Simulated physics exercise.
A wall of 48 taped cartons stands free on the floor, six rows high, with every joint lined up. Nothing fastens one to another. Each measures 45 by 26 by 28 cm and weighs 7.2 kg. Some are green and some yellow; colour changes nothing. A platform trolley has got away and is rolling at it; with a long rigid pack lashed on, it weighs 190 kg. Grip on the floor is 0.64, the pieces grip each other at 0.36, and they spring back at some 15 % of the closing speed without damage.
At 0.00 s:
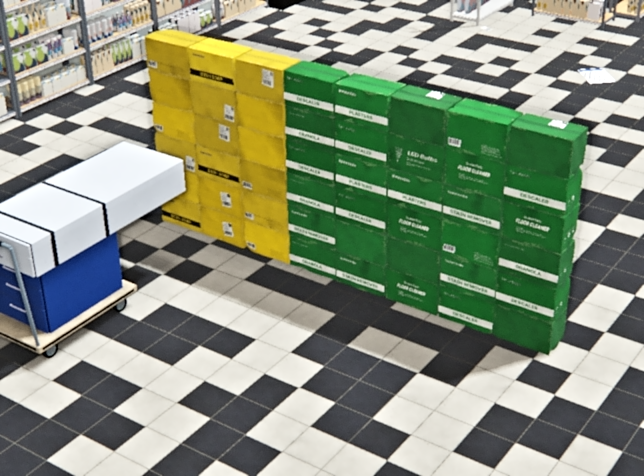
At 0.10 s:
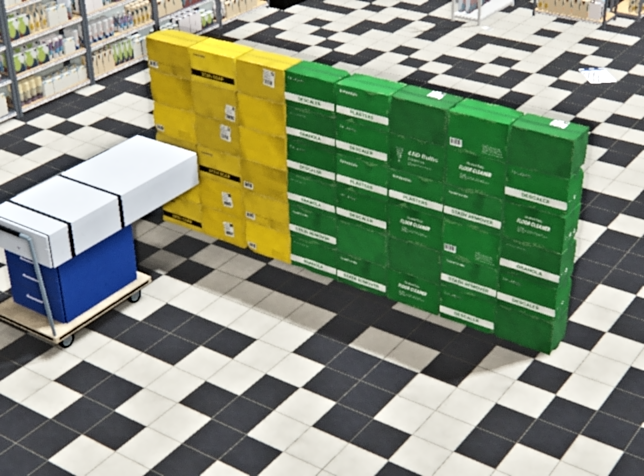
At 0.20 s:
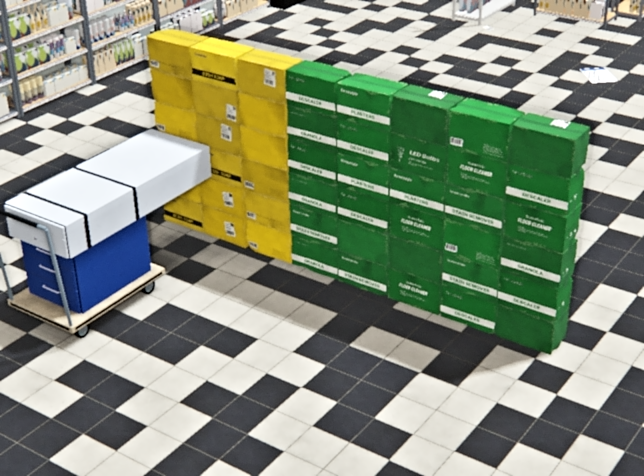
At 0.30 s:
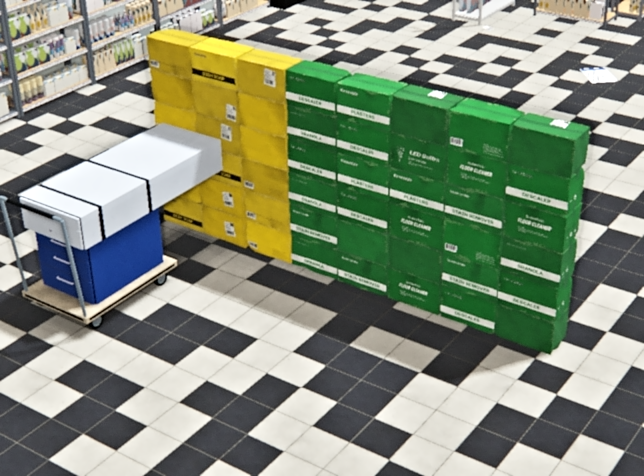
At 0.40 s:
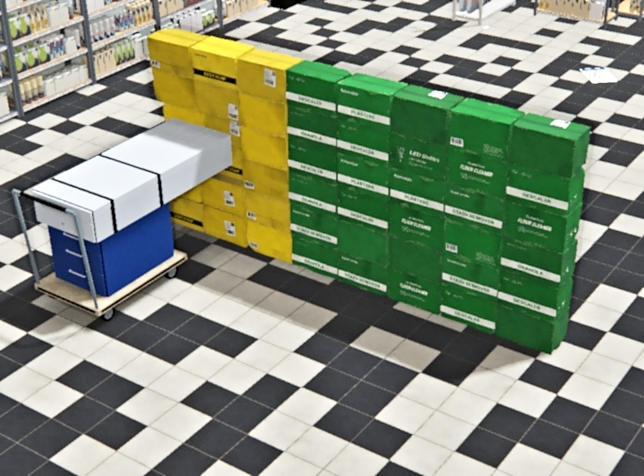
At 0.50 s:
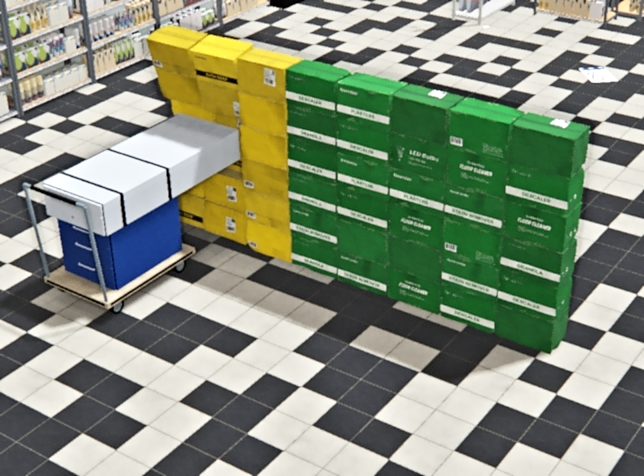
A loaded trolley rolls right and its long pack pushes into the yellow cartons, tilting some.
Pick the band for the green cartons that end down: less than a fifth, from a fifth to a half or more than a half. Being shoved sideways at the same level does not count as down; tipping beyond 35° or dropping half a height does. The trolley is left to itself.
Under a fifth of them.
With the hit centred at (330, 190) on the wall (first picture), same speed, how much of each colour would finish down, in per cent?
In that case green 40, yellow 0 per cent.
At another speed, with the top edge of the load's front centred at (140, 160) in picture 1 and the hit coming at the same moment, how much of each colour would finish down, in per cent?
Then green 0, yellow 40 per cent.
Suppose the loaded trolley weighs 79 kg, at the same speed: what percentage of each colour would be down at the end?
In that case green 0, yellow 60 per cent.
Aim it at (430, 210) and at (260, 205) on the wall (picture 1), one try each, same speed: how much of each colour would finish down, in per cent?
Green 40 then 20, yellow 0 then 60 per cent.
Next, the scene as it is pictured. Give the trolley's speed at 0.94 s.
Near 0.9 m/s.
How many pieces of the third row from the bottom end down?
2 from that row.
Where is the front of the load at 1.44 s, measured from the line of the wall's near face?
Some 100 cm beyond.
After 0.66 s, load 37 cm past the wall's line, still rolling; none of the 30 green cartons down (3 of 48 in all colours); top green carton unmoved; top yellow carton 34° from how it stood, 14 cm lower.
After 0.94 s, load 63 cm past the wall's line, still rolling; none of the 30 green cartons down (12 of 48 in all colours); top green carton unmoved; top yellow carton on its side.
After 1.44 s, load 1.00 m past the wall's line, still rolling; none of the 30 green cartons down (12 of 48 in all colours); top green carton unmoved; top yellow carton on its side.
In the end (2.4 s), load 1.09 m past the wall's line, stopped; none of the 30 green cartons down (12 of 48 in all colours); top green carton unmoved; top yellow carton on its side. That is 0 per cent. From the last view, middles, top green carton near (427, 114), top yellow carton near (239, 107).
